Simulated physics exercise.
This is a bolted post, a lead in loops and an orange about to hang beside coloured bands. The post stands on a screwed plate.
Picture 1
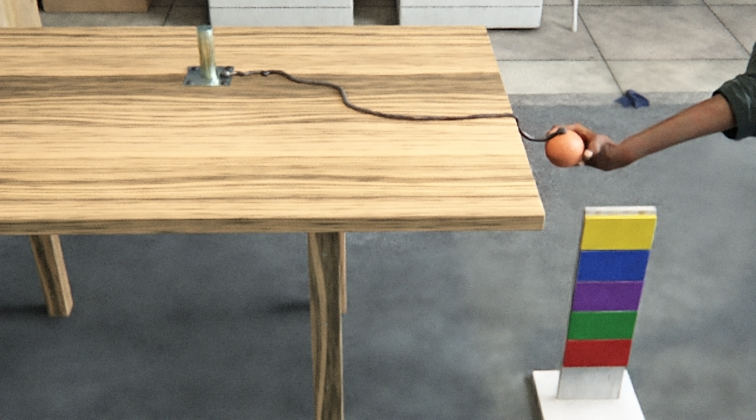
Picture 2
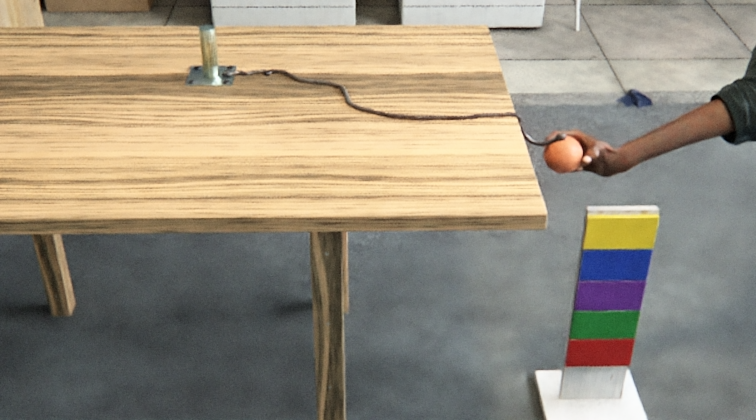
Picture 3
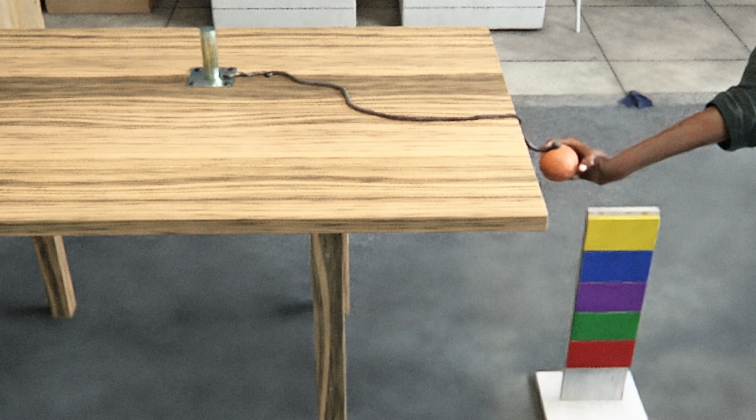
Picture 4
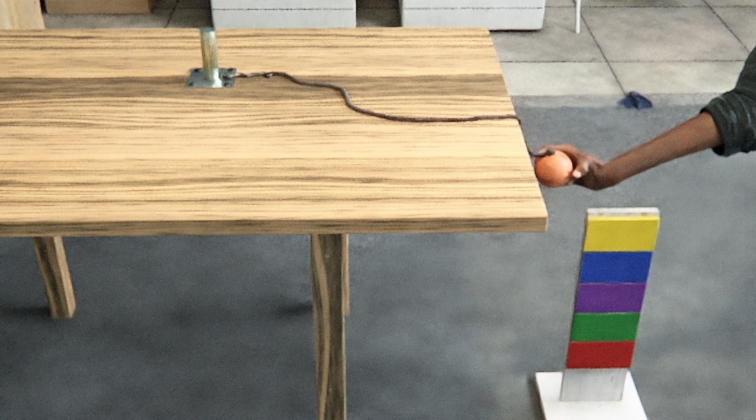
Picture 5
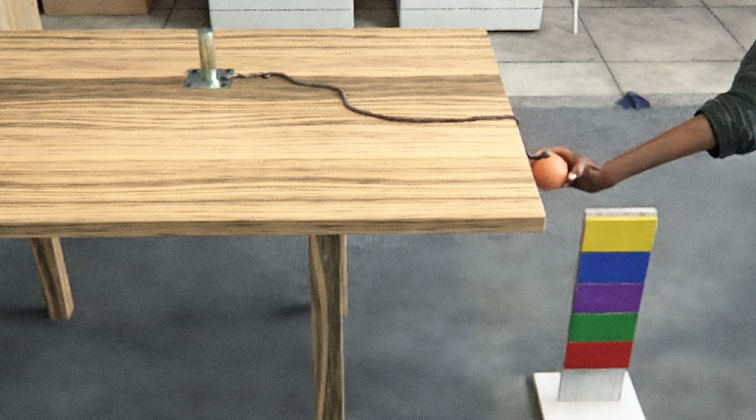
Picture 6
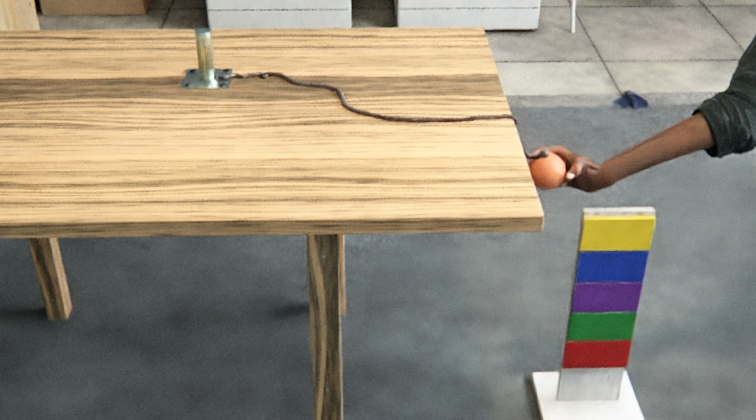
An orange held by a hand reaching in from the right starts just off the table's corner, beside an upright strip of coloured bands. The hand eases it slightly down and left toward the table's edge, while the dark lead from the post stays lying in loose curves across the wood.
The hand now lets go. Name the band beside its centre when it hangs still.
Its centre hangs level with the yellow band.
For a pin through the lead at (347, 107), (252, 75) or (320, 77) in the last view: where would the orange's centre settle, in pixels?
In that order: (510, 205), (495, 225) and (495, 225).
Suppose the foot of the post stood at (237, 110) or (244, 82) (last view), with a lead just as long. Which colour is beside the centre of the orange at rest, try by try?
Taking them in turn: Blue; blue.
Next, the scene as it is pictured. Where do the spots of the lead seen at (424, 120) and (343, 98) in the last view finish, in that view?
At (475, 106), then (376, 95).
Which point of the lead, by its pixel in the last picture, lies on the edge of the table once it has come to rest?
Near (459, 120).
A little later, orange near (522, 225); level with yellow.
Next, orange near (481, 223); level with yellow.
Later still, orange near (491, 233); level with yellow.
When it is over, orange near (498, 233); level with yellow. Its middle rests at the yellow band.
